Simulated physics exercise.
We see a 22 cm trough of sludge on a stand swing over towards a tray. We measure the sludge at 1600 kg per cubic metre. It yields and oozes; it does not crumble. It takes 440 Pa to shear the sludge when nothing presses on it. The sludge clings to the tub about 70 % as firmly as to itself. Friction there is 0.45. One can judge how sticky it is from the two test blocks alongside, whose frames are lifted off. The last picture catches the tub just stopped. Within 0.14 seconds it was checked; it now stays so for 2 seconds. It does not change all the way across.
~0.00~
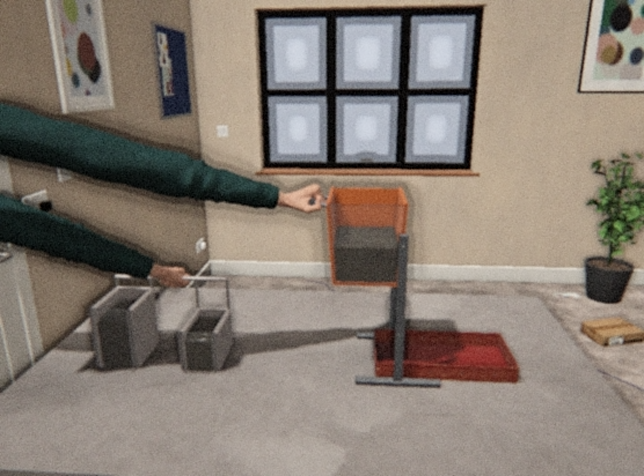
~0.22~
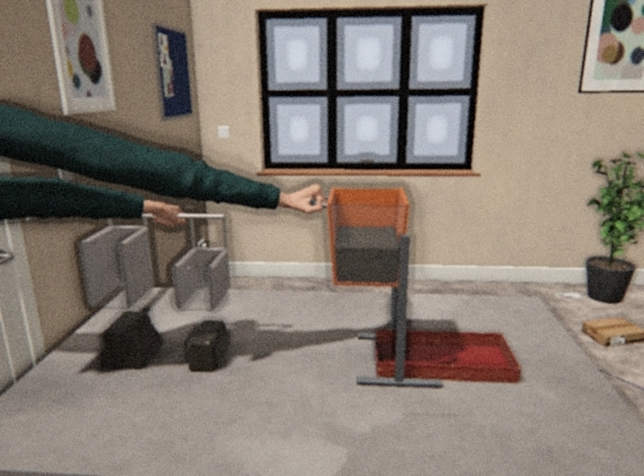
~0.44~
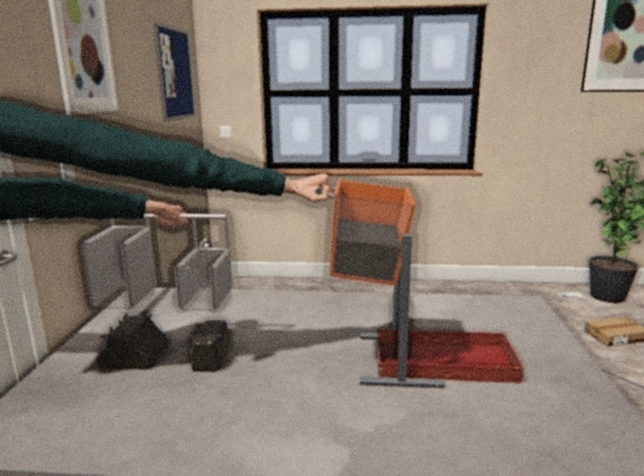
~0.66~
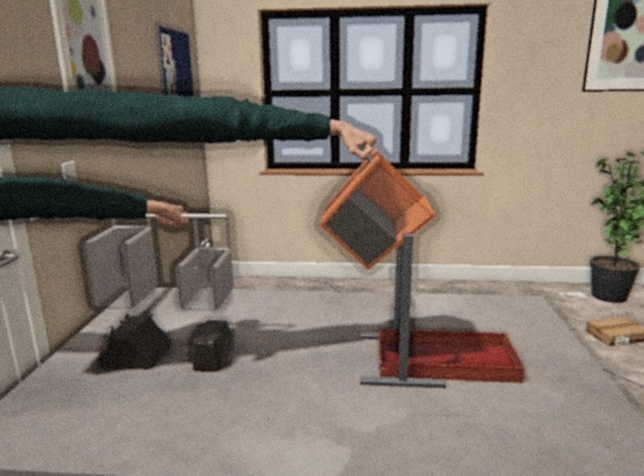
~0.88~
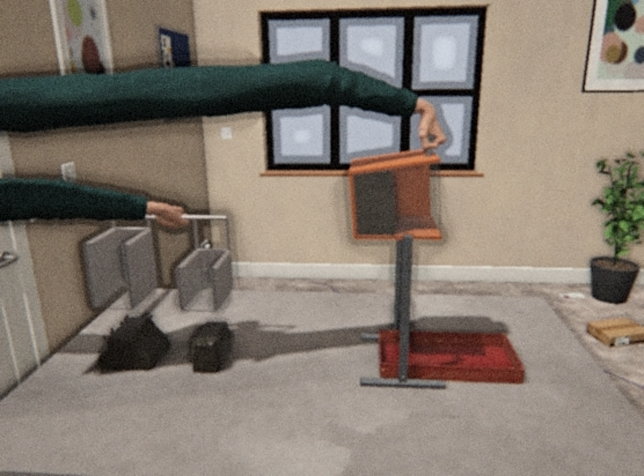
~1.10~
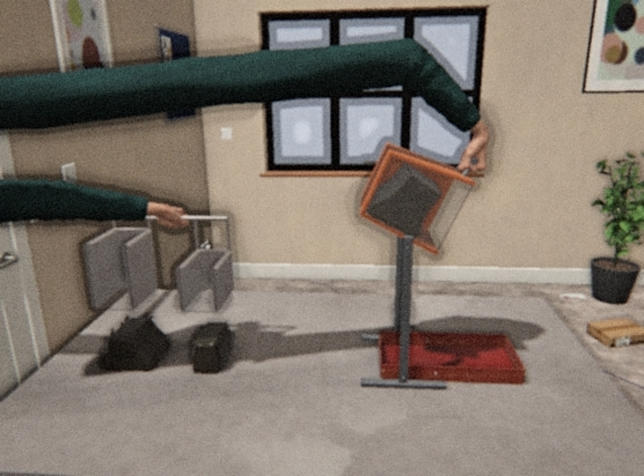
In a beige room with a window, a green-sleeved arm lifts two open grey casings off two dark blocks, and the left block slumps more. The other hand then swings an orange tub of dark sludge clockwise on its stand beyond its side, above a red tray, the sludge still inside.
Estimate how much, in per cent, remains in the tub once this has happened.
I would say about 0 per cent remains in the tub.
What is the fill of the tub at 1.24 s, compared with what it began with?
Close to 70 in a hundred.
After 1.24 s, the tub is at 114 degrees and holds 71 %.
After 1.41 s, the tub is at 114 degrees and holds 12 %.
After 1.58 s, the tub is at 114 degrees and holds 0 %.
After 1.75 s, the tub is at 114 degrees and holds 0 %.
After 3.10 s, the tub is at 114 degrees and holds 0 %.
